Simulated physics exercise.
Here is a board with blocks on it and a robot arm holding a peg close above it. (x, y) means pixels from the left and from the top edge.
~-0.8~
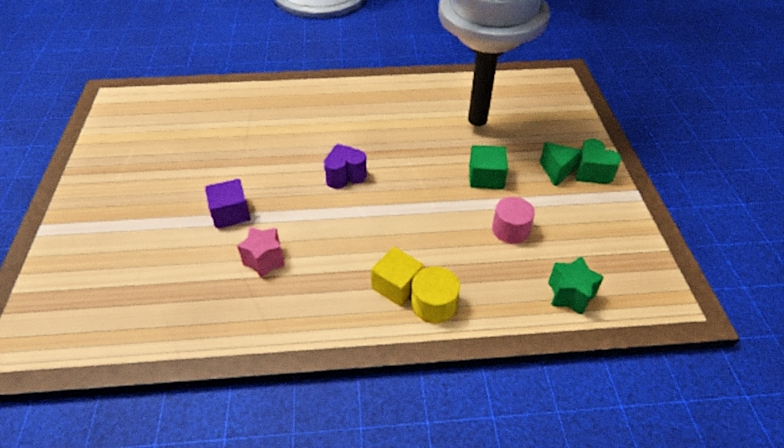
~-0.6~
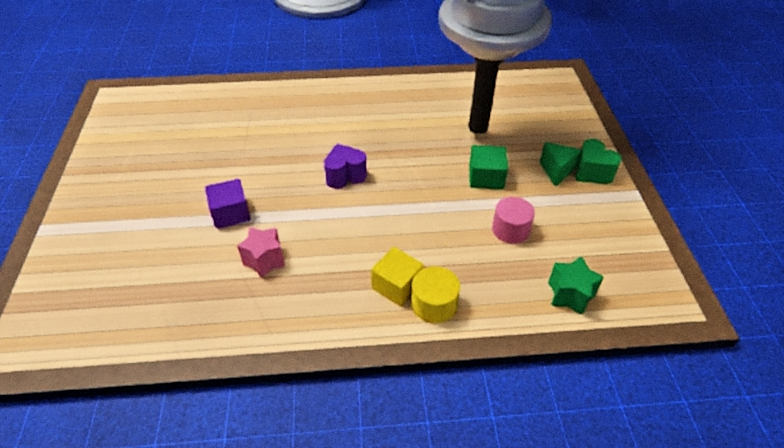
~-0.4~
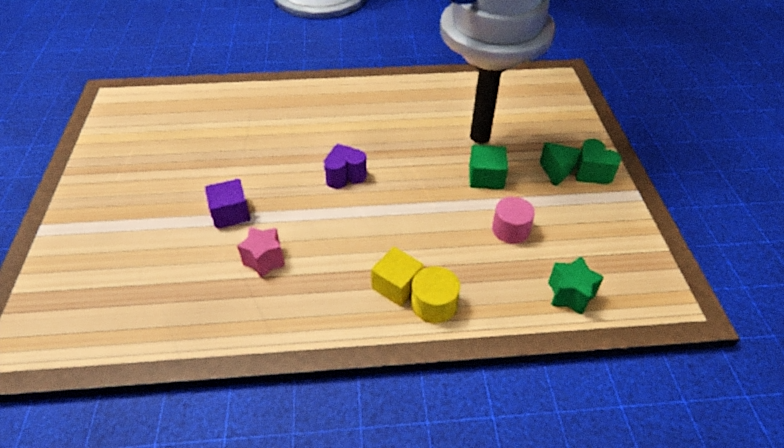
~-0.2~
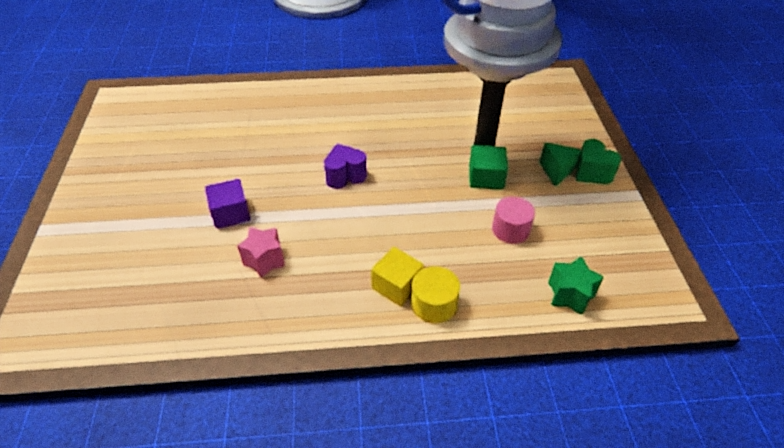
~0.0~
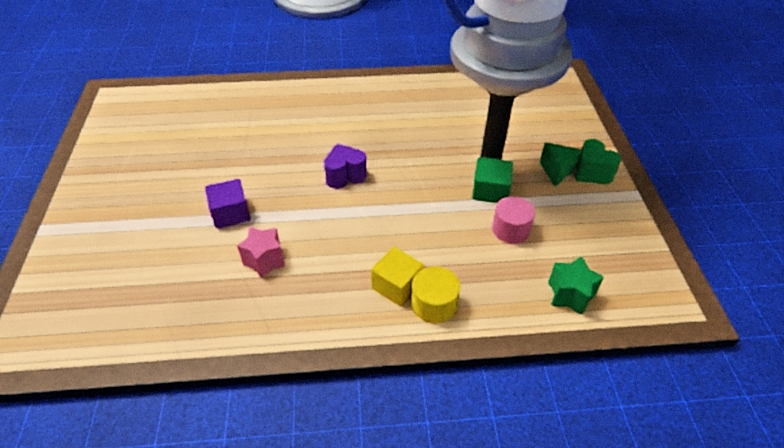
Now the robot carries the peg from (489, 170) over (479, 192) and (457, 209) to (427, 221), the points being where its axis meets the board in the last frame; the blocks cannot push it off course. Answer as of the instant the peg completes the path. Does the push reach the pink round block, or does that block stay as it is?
In the end it has been moved.
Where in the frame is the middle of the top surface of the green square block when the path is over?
I'd say the green square block ends with its top centre at (495, 198).
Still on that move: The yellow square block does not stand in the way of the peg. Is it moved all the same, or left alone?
It keeps its position.
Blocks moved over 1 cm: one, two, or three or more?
My answer is two.
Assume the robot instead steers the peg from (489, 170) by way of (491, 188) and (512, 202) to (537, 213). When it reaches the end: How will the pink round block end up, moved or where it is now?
It does get moved.
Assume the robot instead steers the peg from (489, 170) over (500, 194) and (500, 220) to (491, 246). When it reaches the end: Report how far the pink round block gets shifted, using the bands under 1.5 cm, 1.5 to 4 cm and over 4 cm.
The answer is over 4 cm.
On the path given first. One third of the way, peg (480, 183); green square block (496, 192), turned 35° anticlockwise; pink round block (520, 216).
Two thirds of the way, peg (458, 201); green square block (495, 198), turned 55° anticlockwise; pink round block (525, 220).
At the end, peg (427, 212); yellow square block unmoved; green square block (495, 198), turned 55° anticlockwise; pink round block (525, 220); green triangular piece unmoved.
